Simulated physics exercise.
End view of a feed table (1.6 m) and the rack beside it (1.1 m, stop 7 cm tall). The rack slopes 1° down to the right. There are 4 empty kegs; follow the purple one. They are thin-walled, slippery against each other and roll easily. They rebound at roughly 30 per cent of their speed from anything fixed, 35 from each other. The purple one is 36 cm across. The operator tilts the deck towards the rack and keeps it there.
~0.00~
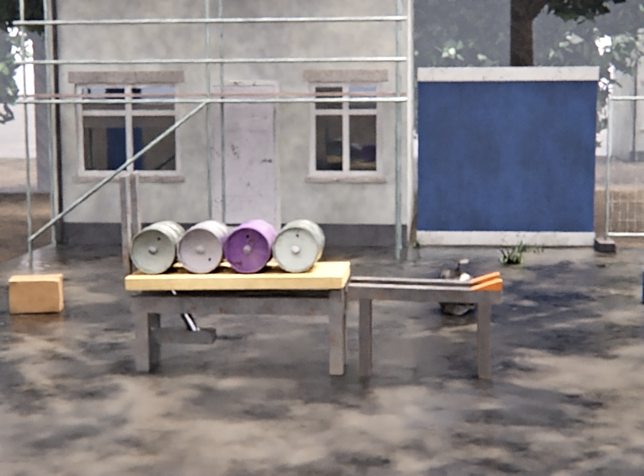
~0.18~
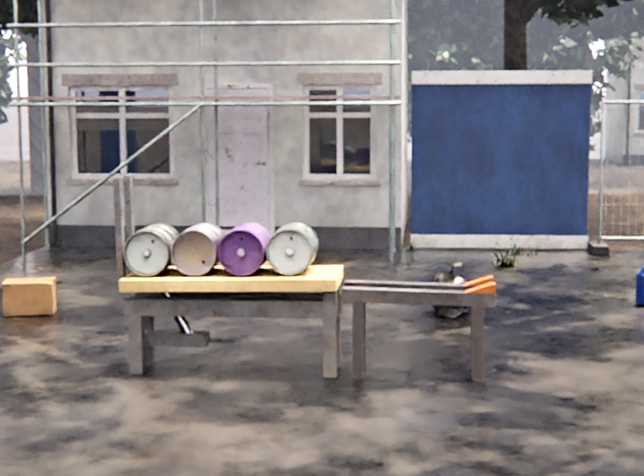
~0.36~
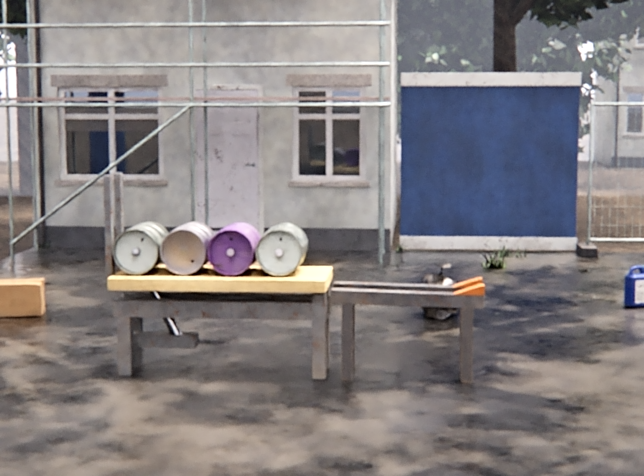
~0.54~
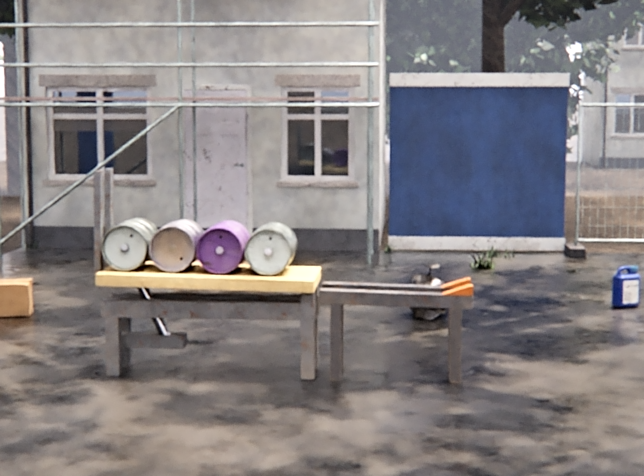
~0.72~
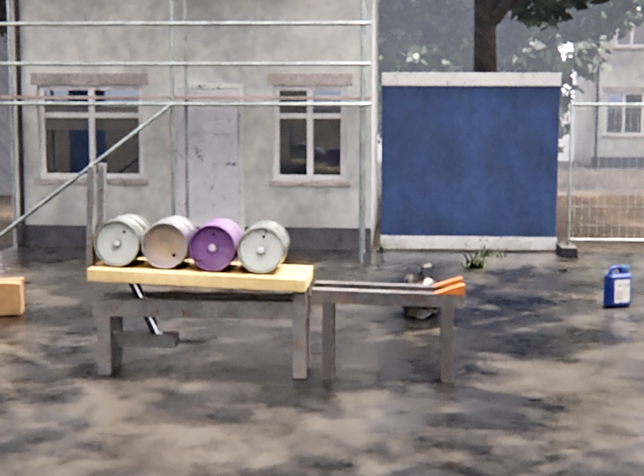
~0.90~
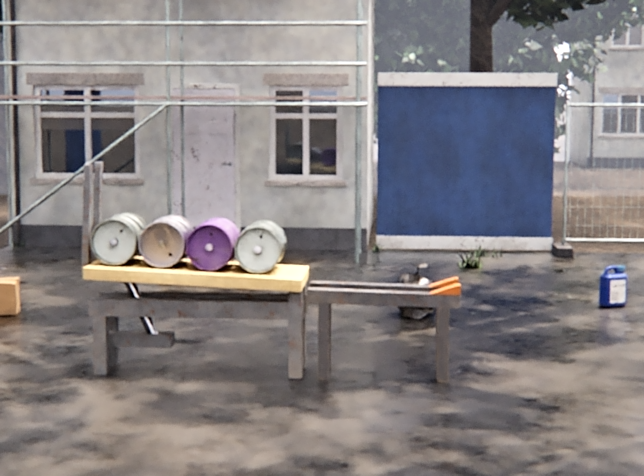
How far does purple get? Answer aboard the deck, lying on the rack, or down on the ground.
Purple ends lying on the rack.
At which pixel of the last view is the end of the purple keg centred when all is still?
Around (397, 269).
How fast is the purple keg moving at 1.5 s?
Near 0.1 m/s.
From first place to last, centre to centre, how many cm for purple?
Purple 140.
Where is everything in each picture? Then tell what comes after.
The first picture shows purple (247, 250); deck tilted 1° back; stop top at (500, 283).
The second picture shows purple (241, 253); deck tilted 1° back.
The third picture shows purple (230, 253); deck level.
The fourth picture shows purple (219, 251); deck tilted 1° to the rack.
The fifth picture shows purple (212, 248); deck tilted 2° to the rack.
The sixth picture shows purple (209, 248); deck tilted 3° to the rack.
Then, 1.5 s in, purple is on the deck, 65 cm from the hinge, rolling right; 0 of 4 over the stop.
Then, 2.2 s in, purple is on the deck, 50 cm from the hinge, rolling right; 0 of 4 over the stop.
Then, 3.0 s in, purple is on the deck, 30 cm from the hinge, rolling right; 0 of 4 over the stop.
Then, 3.9 s in, purple is on the rack, 105 cm from the rack's far end, rolling right; 0 of 4 over the stop.
In the end (5.2 s), purple is on the rack, 45 cm from the rack's far end; 0 of 4 over the stop.
